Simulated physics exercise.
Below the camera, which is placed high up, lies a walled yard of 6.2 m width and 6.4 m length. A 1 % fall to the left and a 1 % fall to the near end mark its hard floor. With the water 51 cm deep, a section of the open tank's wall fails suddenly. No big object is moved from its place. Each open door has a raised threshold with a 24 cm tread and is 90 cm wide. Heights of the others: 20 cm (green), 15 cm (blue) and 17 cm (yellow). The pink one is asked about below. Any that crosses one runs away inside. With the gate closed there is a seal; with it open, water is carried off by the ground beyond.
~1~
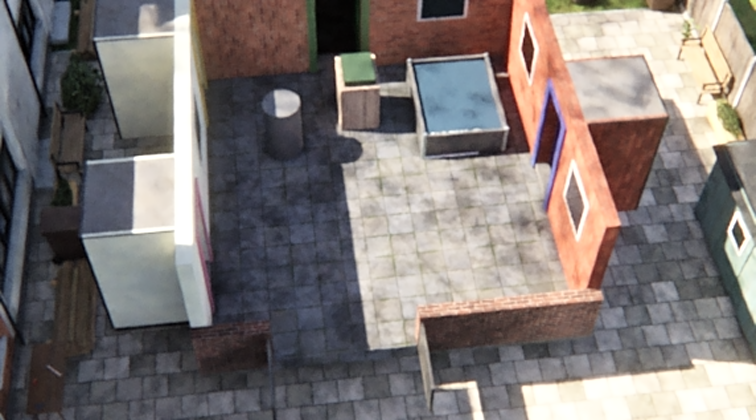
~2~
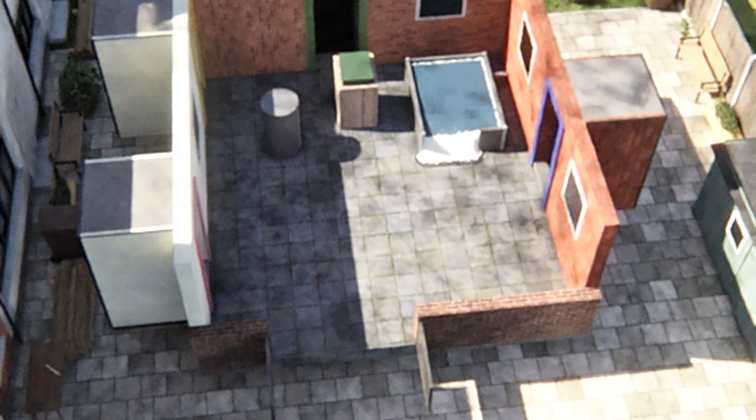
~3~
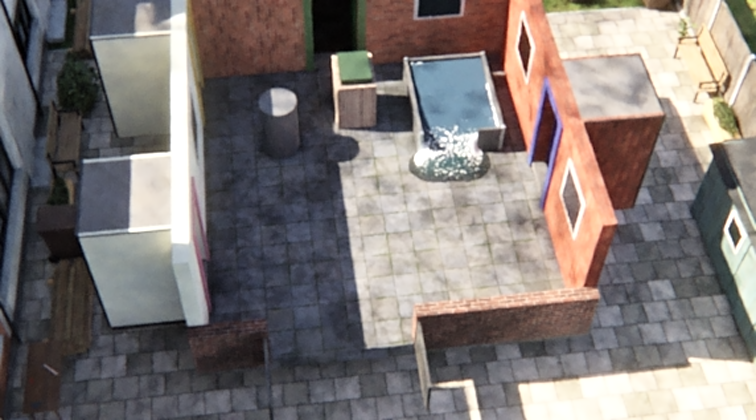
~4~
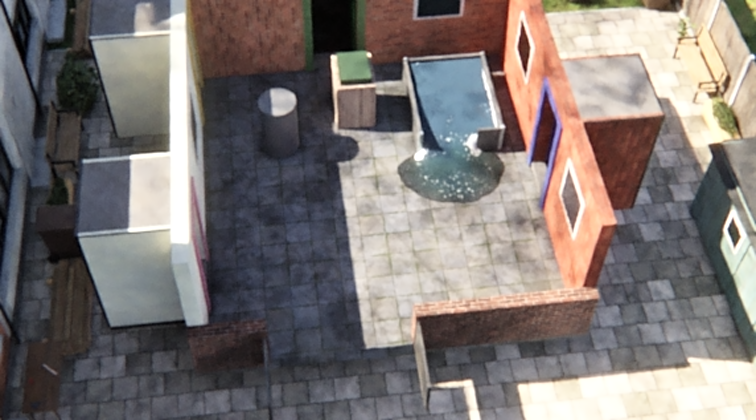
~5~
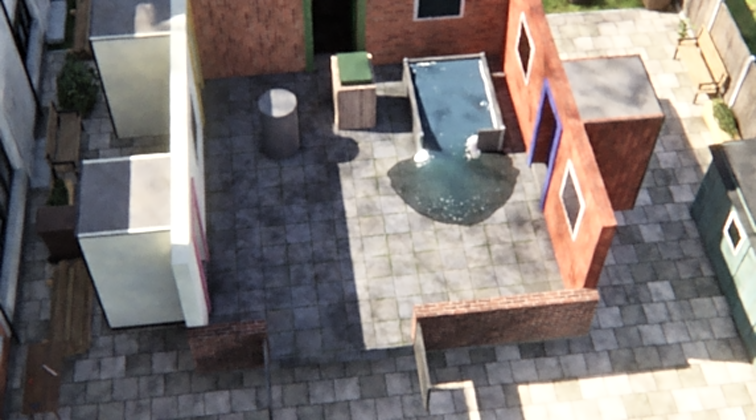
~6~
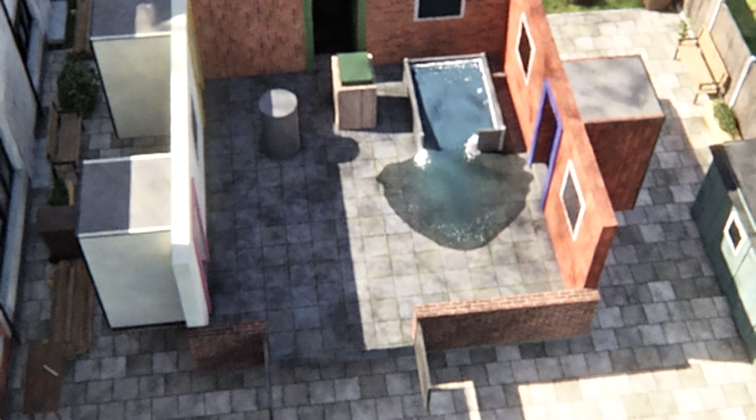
At the start, an open tank of water stands whole and still in a paved, walled yard seen from above. Then its near side gives way and water bursts out in white froth onto the paving. The puddle spreads steadily toward the viewer, widening into a dark, rounded pool.
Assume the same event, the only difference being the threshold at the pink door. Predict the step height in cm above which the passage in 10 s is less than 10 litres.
About 6.5 cm of height.
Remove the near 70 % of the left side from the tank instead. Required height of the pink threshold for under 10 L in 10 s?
Then the minimum is about 10.5 cm.
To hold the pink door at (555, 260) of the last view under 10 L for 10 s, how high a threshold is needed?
8.5 cm.
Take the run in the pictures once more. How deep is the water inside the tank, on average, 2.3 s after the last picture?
About 18 cm.
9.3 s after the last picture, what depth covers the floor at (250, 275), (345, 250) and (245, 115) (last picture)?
Ordered as asked: 7, 2, 2 cm.
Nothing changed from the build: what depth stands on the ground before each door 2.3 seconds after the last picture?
Centimetres: Green = 0, blue = 1, pink = 0, yellow = 0.
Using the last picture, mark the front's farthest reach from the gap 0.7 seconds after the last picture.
Somewhere near the pixel (445, 329).
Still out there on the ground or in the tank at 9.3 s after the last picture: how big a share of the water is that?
Roughly 70 in a hundred.
Then, 0.7 s after the last picture water covers 30 % of the floor, deepest (25 cm) near (442, 164); it has not reached the pink door.
Then, 2.3 s after the last picture water covers 45 % of the floor, deepest (22 cm) near (549, 318); it has not reached the pink door.
Then, 9.3 s after the last picture water covers 65 % of the floor, deepest (10 cm) near (210, 353); 8 cm at the pink door, 0 litres in over its 9 cm threshold.
At the pink door as built, the water peaked near 9 cm, 6.5 s after the last picture.
Run again over the same 10 s with other heights there, 13 litres in over 6 cm, 2 litres over 8 cm. The limit of 10 litres is kept from about 6.5 cm up.
